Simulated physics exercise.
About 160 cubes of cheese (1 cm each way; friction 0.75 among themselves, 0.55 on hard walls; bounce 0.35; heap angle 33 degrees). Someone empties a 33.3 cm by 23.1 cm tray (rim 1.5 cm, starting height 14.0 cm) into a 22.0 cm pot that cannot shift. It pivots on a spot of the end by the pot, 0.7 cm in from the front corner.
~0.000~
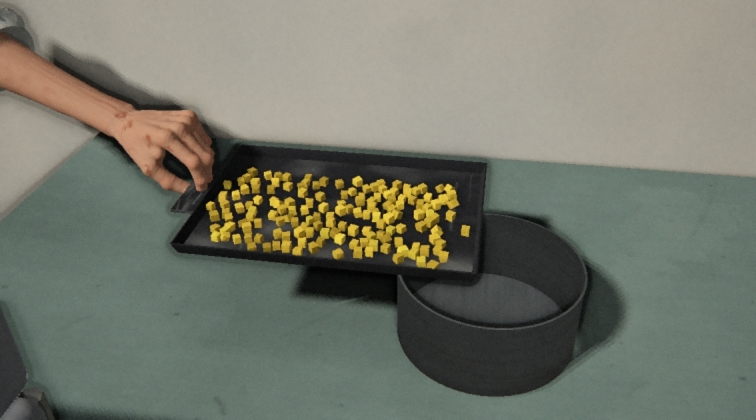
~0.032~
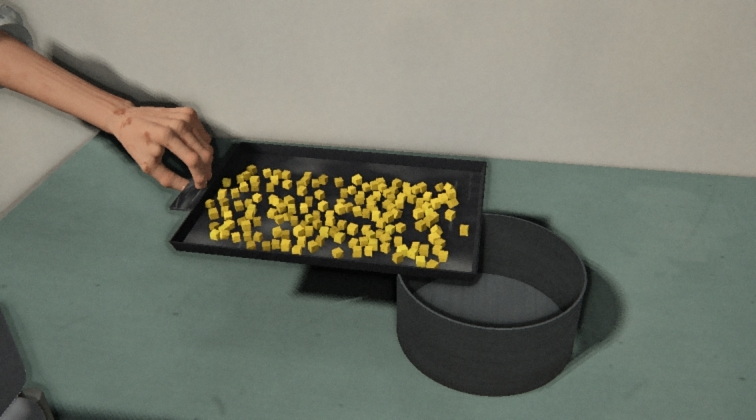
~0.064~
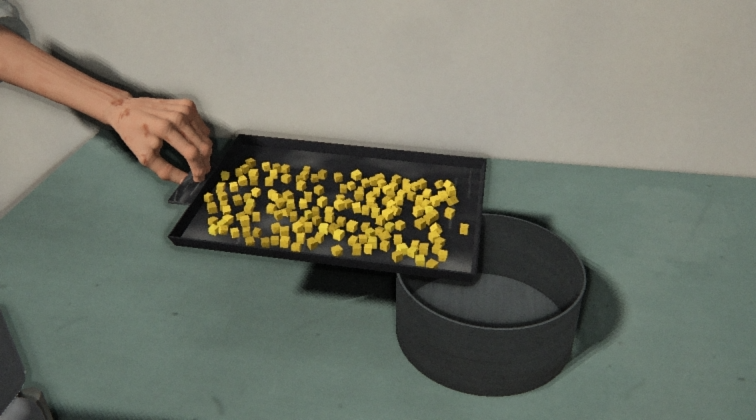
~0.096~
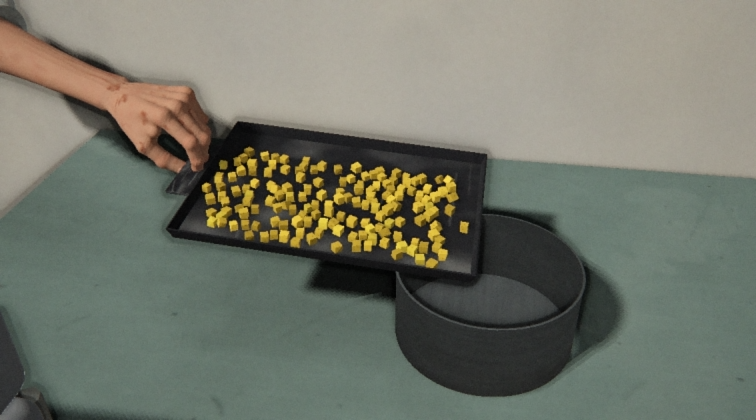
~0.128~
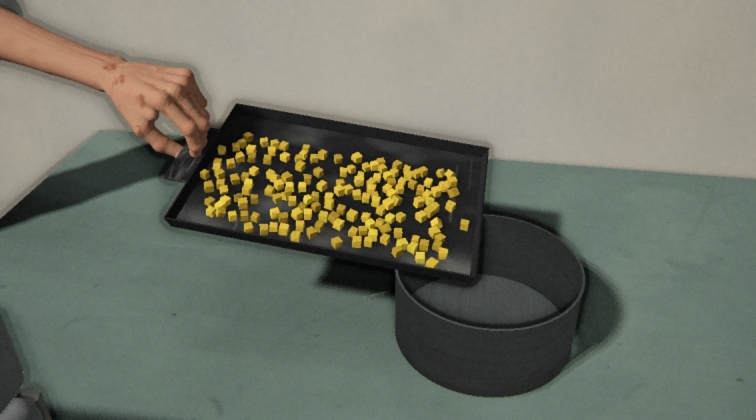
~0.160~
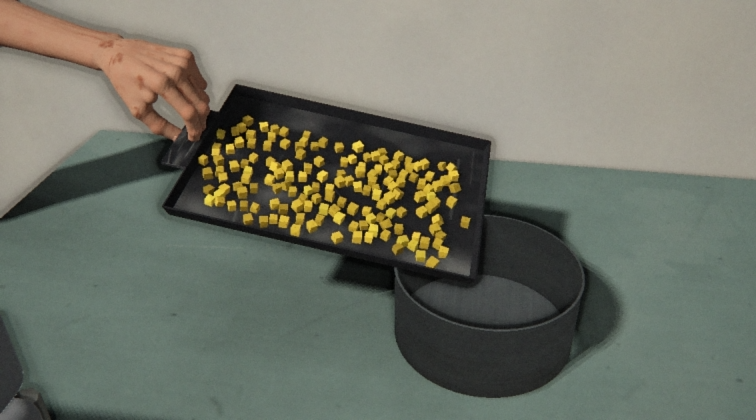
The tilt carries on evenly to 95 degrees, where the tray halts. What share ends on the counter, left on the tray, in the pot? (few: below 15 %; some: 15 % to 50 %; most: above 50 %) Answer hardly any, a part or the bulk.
On the counter: The bulk; left on the tray: Hardly any; in the pot: A part.
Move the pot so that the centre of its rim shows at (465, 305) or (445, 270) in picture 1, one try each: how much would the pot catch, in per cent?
Some 80 and 20 per cent.
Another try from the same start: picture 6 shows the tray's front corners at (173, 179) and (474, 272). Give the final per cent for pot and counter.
Pot 90, counter 10.
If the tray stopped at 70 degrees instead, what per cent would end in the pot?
In that case some 20 per cent.
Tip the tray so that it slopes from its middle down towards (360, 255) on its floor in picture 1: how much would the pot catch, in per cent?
About 5 per cent.
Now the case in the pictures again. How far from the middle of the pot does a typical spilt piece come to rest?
Some 24 cm.
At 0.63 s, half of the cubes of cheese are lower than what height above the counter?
About 18 cm.
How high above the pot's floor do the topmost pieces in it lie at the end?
Roughly 1.0 cm.
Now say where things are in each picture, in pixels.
Tray tilt 0 degrees, front corners at (176, 242) and (473, 270); middle of the pieces at (330, 217); pot at (491, 265), in the first frame.
Tray tilt 1 degrees, front corners at (175, 240) and (472, 271); middle of the pieces at (330, 216), in the second frame.
Tray tilt 2 degrees, front corners at (174, 235) and (472, 271); middle of the pieces at (329, 212), in the third frame.
Tray tilt 5 degrees, front corners at (172, 227) and (472, 272), lowest corner right front; middle of the pieces at (329, 206), in the fourth frame.
Tray tilt 10 degrees, front corners at (170, 216) and (472, 273), lowest corner right front; middle of the pieces at (329, 198), in the fifth frame.
Tray tilt 14 degrees, front corners at (168, 204) and (472, 275), lowest corner right front; middle of the pieces at (330, 189); pot at (488, 266). The tray's pace is about 140 degrees a second, in the sixth frame.
Then, at 0.44 s, tilt 54 degrees; the tray holds 100 %, the pot 0 %.
After 0.63 s, tilt 81 degrees; the tray holds 80 %, the pot 5 %.
Then, at 0.94 s, tilt 95 degrees; the tray holds 0 %, the pot 25 %.
At rest (2.1 s), counter 75 %, tray 0 %, pot 25 %.
